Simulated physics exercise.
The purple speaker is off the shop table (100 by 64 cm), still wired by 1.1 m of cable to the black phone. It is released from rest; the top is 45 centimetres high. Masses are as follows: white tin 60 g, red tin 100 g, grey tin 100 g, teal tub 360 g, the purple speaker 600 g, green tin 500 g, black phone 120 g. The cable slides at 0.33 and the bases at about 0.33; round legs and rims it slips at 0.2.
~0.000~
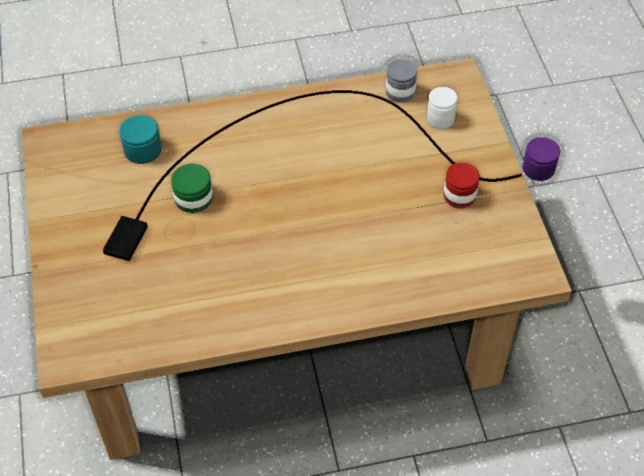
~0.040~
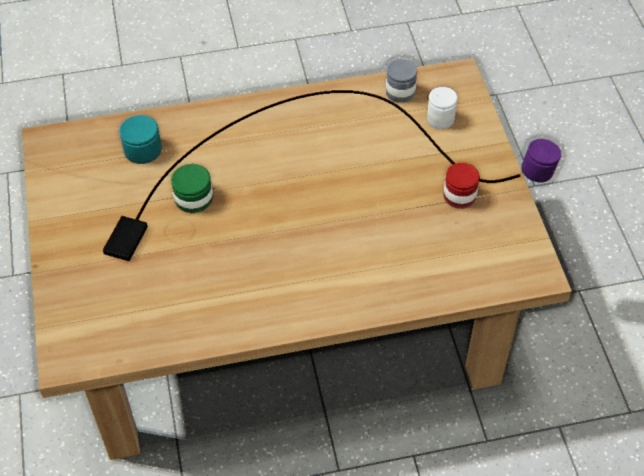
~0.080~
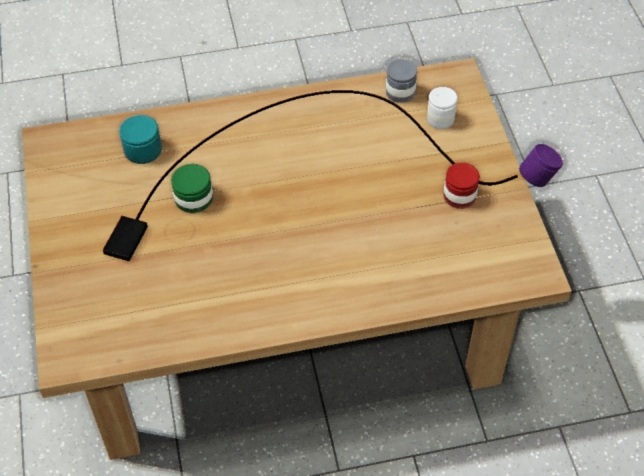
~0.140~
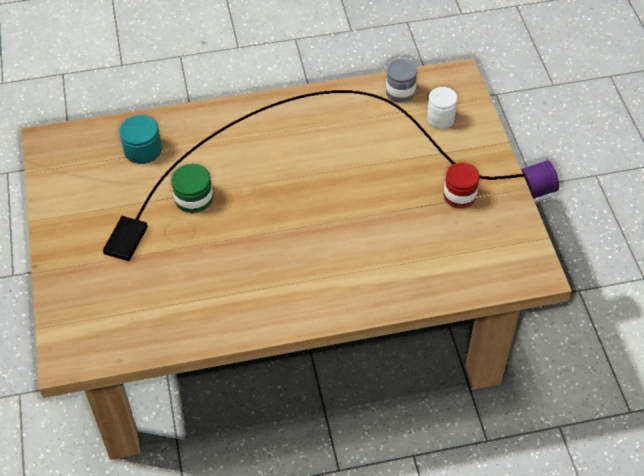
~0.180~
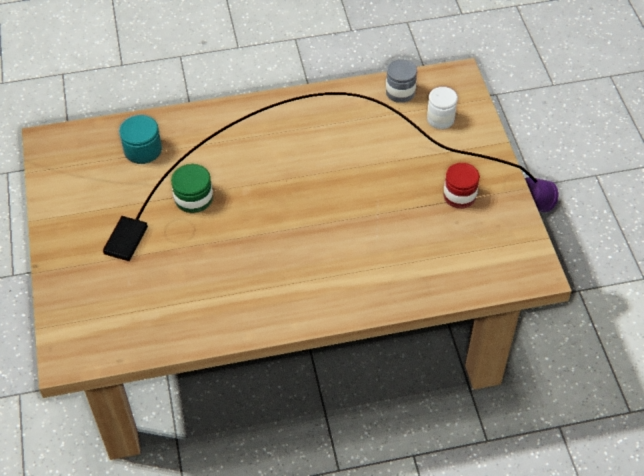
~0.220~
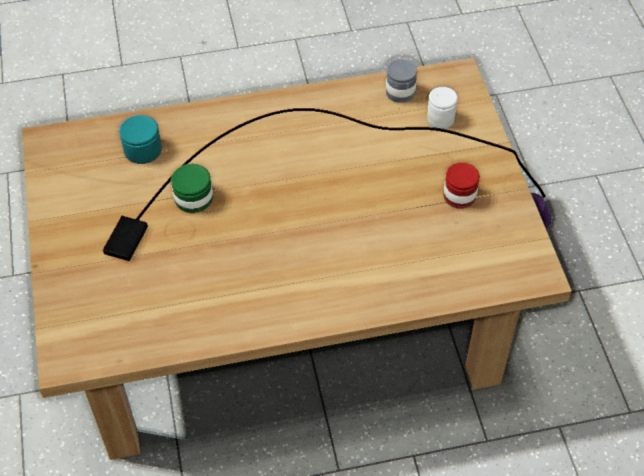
A wooden table stands on grey paving slabs, seen from above at an angle by a camera that stays still. A black phone and a green tin sit at left below a teal tub, with grey, white and red tins at right and a black cable curving across to a purple speaker beyond the right edge. The speaker drops and tilts beside the edge, becoming mostly hidden, while the cable pulls rightward and its curve flattens.
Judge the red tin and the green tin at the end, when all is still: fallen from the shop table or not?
In order: The red tin is still up; the green tin is still up.
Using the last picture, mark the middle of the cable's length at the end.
(439, 103) or so.
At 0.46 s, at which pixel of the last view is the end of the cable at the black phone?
Around (206, 167).
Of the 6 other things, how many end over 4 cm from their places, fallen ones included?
The number is 4.
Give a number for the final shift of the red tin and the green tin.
Roughly: Red tin 0 cm; green tin 10 cm.
After 0.5 s, the cable's tail end at (206, 167); green tin 7 cm off its start, black phone 25 cm off its start, purple speaker over the edge.
After 0.7 s, the cable's tail end at (251, 88); green tin 9 cm off its start, black phone 51 cm off its start, purple speaker over the edge.
After 1.0 s, the cable has left the top; green tin 9 cm off its start at (233, 191), black phone over the edge, purple speaker over the edge.
After 1.2 s, the cable has left the top; green tin 9 cm off its start, black phone over the edge, white tin 11 cm off its start.
After 2.4 s, the cable has left the top; green tin 9 cm off its start at (233, 191), red tin 0 cm off its start at (463, 175), black phone over the edge, white tin 11 cm off its start at (466, 65).
